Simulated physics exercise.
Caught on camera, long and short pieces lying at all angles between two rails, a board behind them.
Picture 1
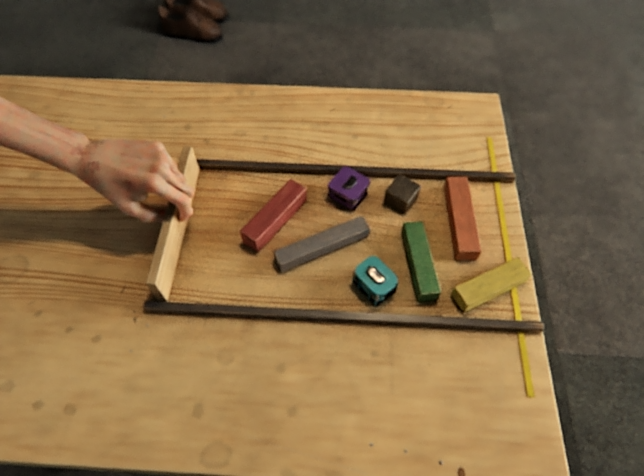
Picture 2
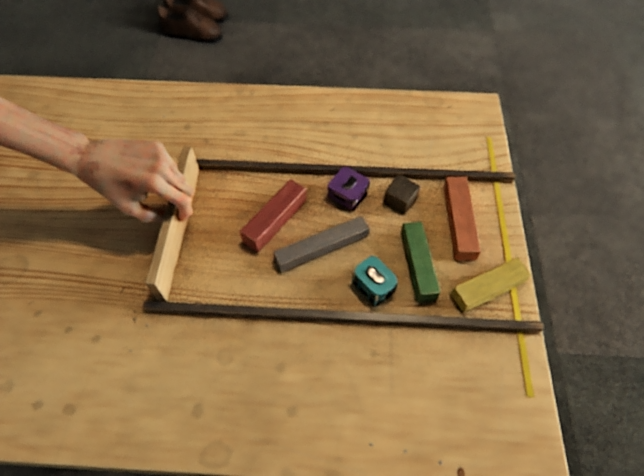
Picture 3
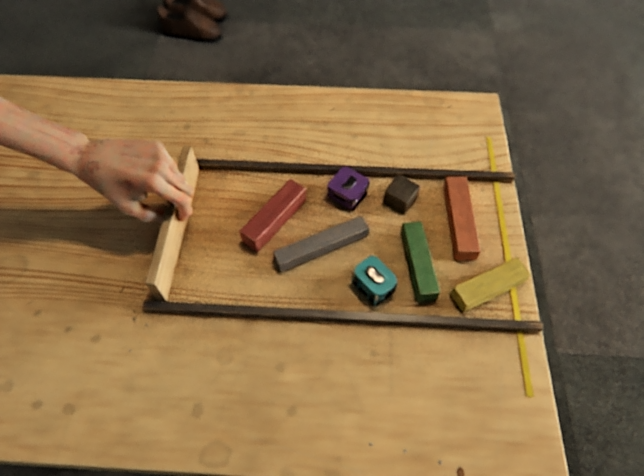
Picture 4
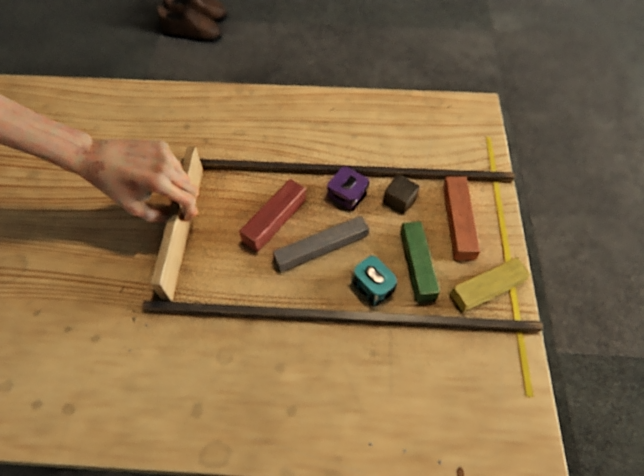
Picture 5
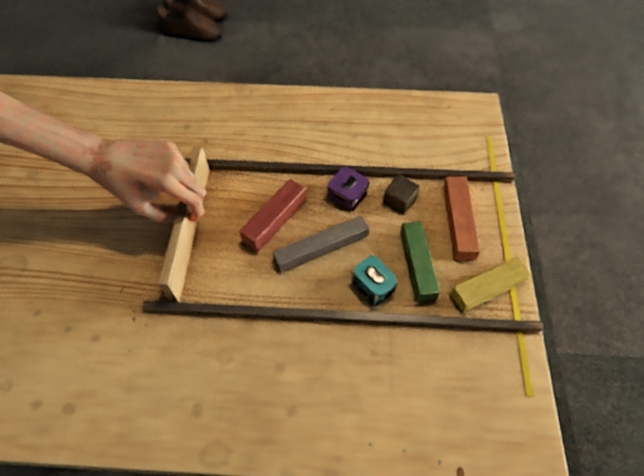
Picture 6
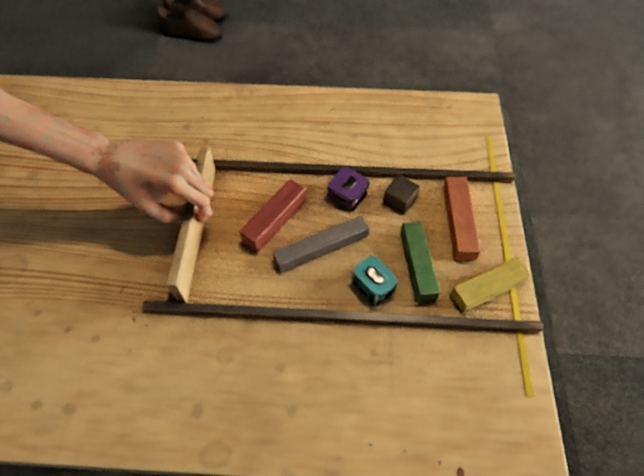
Hand holding a wooden board upright between two dark rails, then sliding it slightly right toward scattered coloured blocks, which stay still.
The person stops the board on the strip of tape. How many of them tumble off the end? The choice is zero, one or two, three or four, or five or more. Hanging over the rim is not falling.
Here the number that fall off is five or more.
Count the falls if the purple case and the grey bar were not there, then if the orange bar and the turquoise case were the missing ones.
First 4, then 5.
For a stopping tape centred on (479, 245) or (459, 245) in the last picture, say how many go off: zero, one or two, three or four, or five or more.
The falls would be three or four; one or two.
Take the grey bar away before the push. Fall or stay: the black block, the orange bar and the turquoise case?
The black block comes down; the orange bar tumbles off; the turquoise case is kept.
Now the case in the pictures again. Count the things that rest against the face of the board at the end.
It touches 1.
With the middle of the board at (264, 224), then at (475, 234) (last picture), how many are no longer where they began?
First 1, then 8.
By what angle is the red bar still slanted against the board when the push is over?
Roughly 0° out of line.
Soon after, none off yet; yellow bar at rest near (491, 284); orange bar at rest near (461, 217); green bar at rest near (420, 260).
Then, none off yet; yellow bar moving near (494, 285); orange bar at rest near (463, 217); green bar moved a little near (442, 266).
Further on, one off so far; yellow bar on its side near (544, 313); orange bar tipped well over near (539, 227); green bar moved about its own width near (524, 272).
By the end, the number that fall off is five or more; fallen, grey bar, purple case, turquoise case, black block, green bar, orange bar and yellow bar.
